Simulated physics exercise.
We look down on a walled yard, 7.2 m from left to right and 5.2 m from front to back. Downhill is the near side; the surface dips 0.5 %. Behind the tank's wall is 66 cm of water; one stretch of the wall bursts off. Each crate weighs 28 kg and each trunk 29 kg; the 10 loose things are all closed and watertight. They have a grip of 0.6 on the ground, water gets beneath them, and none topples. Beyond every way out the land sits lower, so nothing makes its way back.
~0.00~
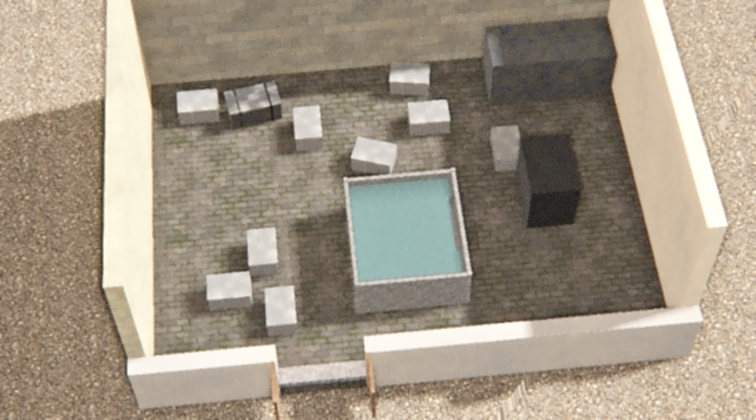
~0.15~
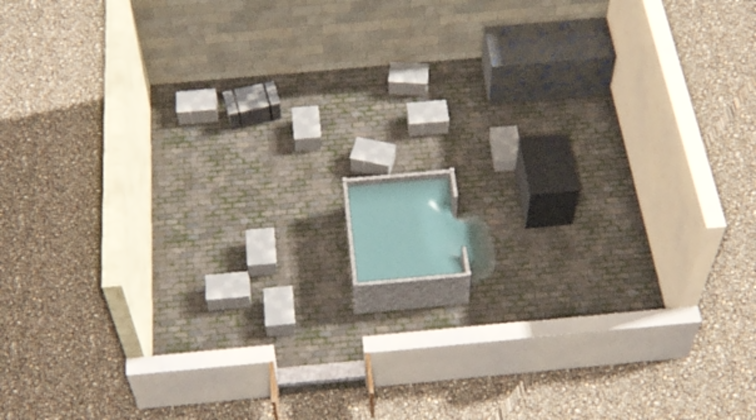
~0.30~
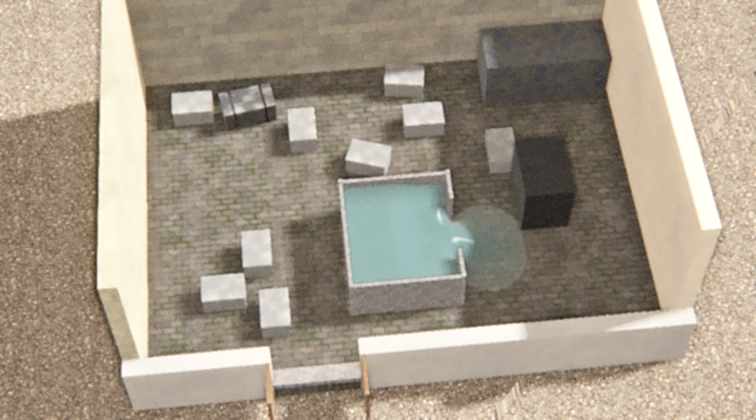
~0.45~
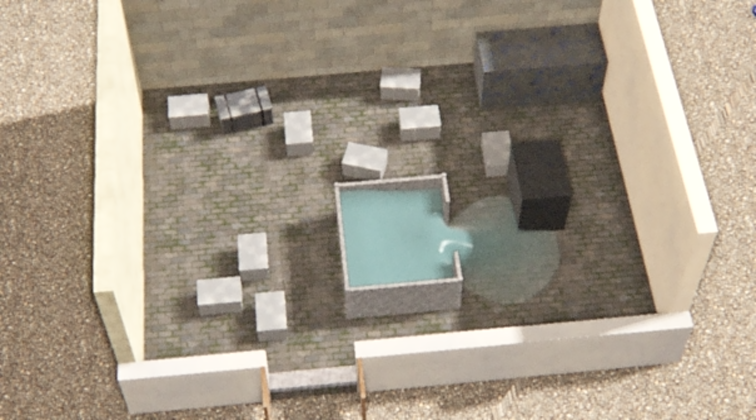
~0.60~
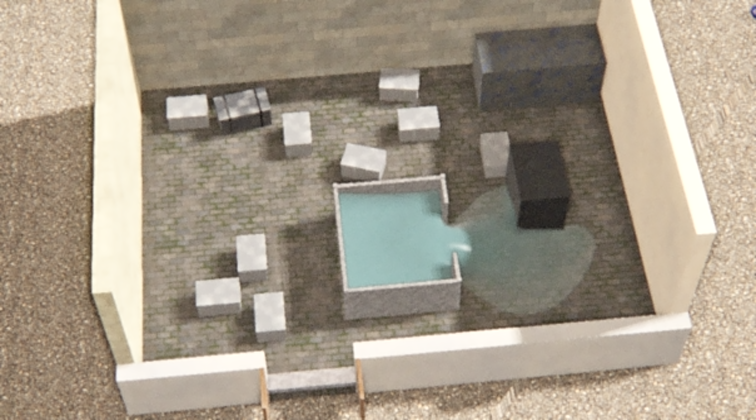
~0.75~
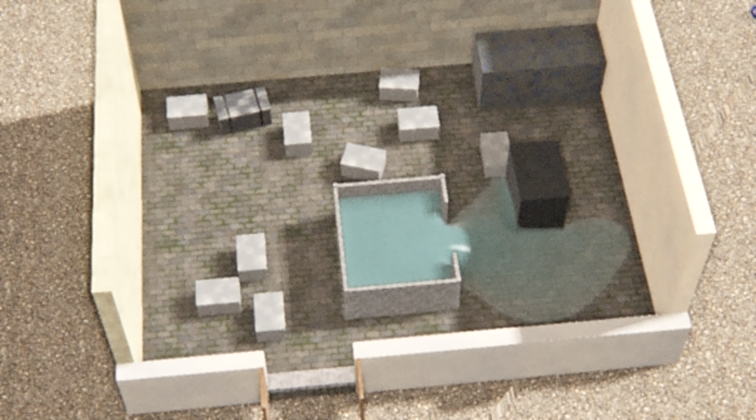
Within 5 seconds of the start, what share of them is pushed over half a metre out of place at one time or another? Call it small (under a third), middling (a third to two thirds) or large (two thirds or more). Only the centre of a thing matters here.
Small, under a third.
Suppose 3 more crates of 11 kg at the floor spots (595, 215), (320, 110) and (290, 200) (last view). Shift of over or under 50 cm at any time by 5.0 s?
In order: Beyond it, within it, within it.
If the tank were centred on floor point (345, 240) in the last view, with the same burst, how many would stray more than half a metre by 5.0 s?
The count would be 1.
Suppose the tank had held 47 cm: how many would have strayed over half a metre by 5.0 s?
The answer would then be 0.
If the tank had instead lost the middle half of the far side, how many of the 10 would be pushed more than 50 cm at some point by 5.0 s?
4.
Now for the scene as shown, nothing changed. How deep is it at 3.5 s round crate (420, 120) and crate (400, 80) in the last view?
First about 4 cm, second about 2 cm.
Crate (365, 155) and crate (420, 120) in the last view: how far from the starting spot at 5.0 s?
Object 1: 0 cm. Object 2: 0 cm.
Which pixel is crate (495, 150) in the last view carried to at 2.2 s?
(490, 112), roughly.
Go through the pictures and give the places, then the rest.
The first picture shows a crate at (507, 142) rests on the ground; a crate at (307, 122) rests on the ground; water covers 2.5 m2; 0 of 10 have shifted.
The second picture shows a crate at (506, 142), on the bottom; a crate at (306, 122), on the bottom; 3.1 m2 under water; 0 of 10 have shifted.
The third picture shows a crate at (502, 144), on the bottom; a crate at (302, 124) rests on the ground; water covers 3.8 m2; 0 of 10 have shifted.
The fourth picture shows a crate at (498, 148) rests on the ground; a crate at (298, 127), on the bottom; 4.6 m2 under water; 0 of 10 have shifted.
The fifth picture shows a crate at (497, 149), on the bottom; a crate at (297, 128) rests on the ground; water covers 5.3 m2; 0 of 10 have shifted.
The sixth picture shows a crate at (497, 148), on the bottom; a crate at (297, 128) rests on the ground; 6.3 m2 under water; 0 of 10 have shifted.
After 1.1 s 0 of 10 are over 50 cm from their spots; 0 afloat.
After 2.2 s 1 of 10 are over 50 cm from their spots; 0 afloat.
After 3.5 s 1 of 10 are over 50 cm from their spots; 0 afloat.
After 5.0 s 1 of 10 are over 50 cm from their spots, and 1 have been at some point; 0 afloat.
